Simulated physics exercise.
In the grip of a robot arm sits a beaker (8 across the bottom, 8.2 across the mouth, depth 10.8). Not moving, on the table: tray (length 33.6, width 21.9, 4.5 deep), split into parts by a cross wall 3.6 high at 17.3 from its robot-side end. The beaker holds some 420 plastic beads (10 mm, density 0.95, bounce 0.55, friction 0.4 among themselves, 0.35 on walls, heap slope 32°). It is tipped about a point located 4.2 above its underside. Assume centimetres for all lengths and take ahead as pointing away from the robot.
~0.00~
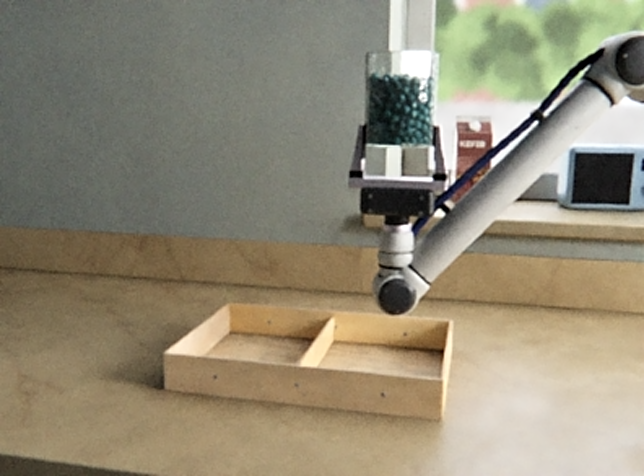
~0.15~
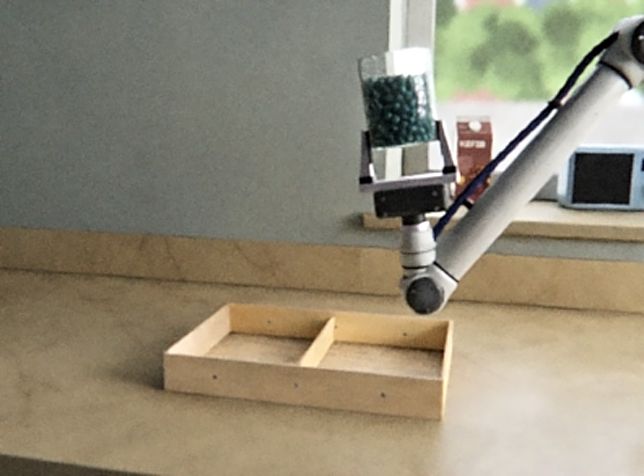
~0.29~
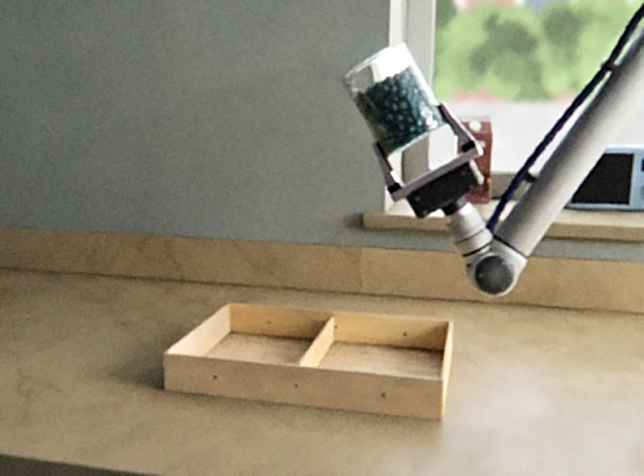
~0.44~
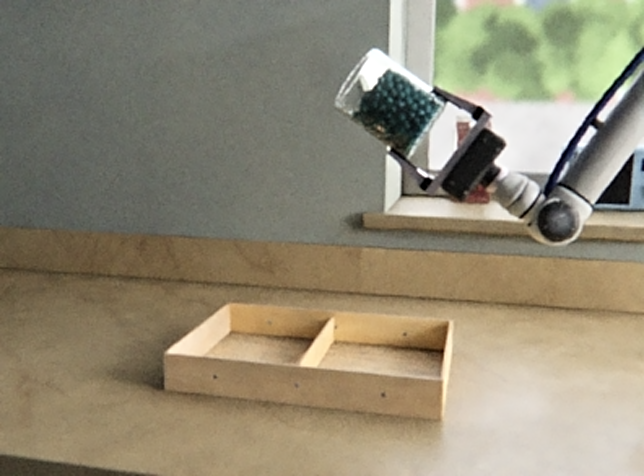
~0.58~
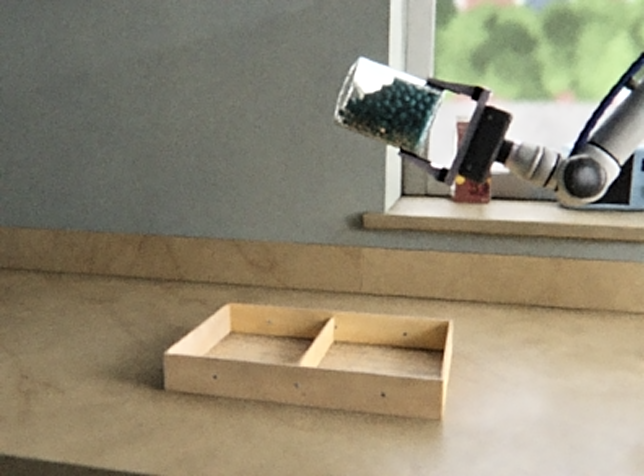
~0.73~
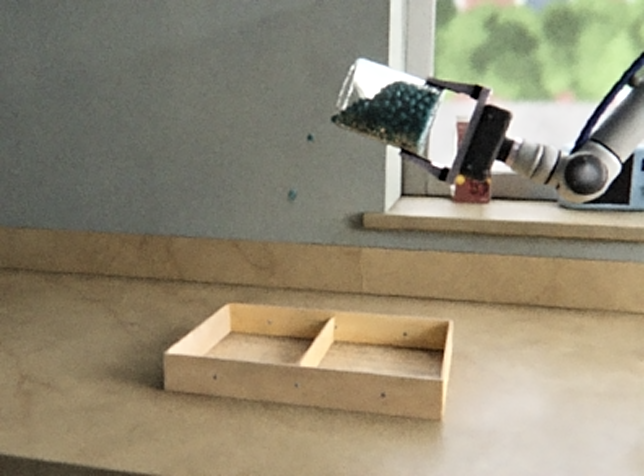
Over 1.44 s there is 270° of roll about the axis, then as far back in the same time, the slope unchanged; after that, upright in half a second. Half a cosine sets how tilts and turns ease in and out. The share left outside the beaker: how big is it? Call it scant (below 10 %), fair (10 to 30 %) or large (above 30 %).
Fair.
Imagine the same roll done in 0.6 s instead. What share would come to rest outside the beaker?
It would then come to about 10 per cent.
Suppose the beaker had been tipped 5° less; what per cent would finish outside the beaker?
About 10 %.
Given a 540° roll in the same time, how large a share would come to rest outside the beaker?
In that case it would be around 25 percent.
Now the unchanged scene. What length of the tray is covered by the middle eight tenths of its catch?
About 12 centimetres.
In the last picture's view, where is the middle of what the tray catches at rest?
The middle lies at roughly (271, 360).
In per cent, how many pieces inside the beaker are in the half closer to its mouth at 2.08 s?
35 %, about.
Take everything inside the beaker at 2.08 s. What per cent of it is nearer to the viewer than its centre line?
60 per cent.
By 2.08 s, tipped 71°, highest piece 38 above the table; 372 in the beaker, 33 in the far-side part, 3 in the robot-side part, 8 in flight or on a rim.
By 3.43 s, tipped 71°, highest piece 37 above the table; 348 in the beaker, 53 in the far-side part, 6 in the robot-side part, 9 in flight or on a rim.
By 4.31 s, upright, highest piece 39 above the table; 344 in the beaker, 65 in the far-side part, 7 in the robot-side part.
By 5.01 s, upright, highest piece 39 above the table; 344 in the beaker, 65 in the far-side part, 7 in the robot-side part.
Final count, 344 in the beaker, 65 in the far-side part, 7 in the robot-side part. That is 17 % outside the beaker.
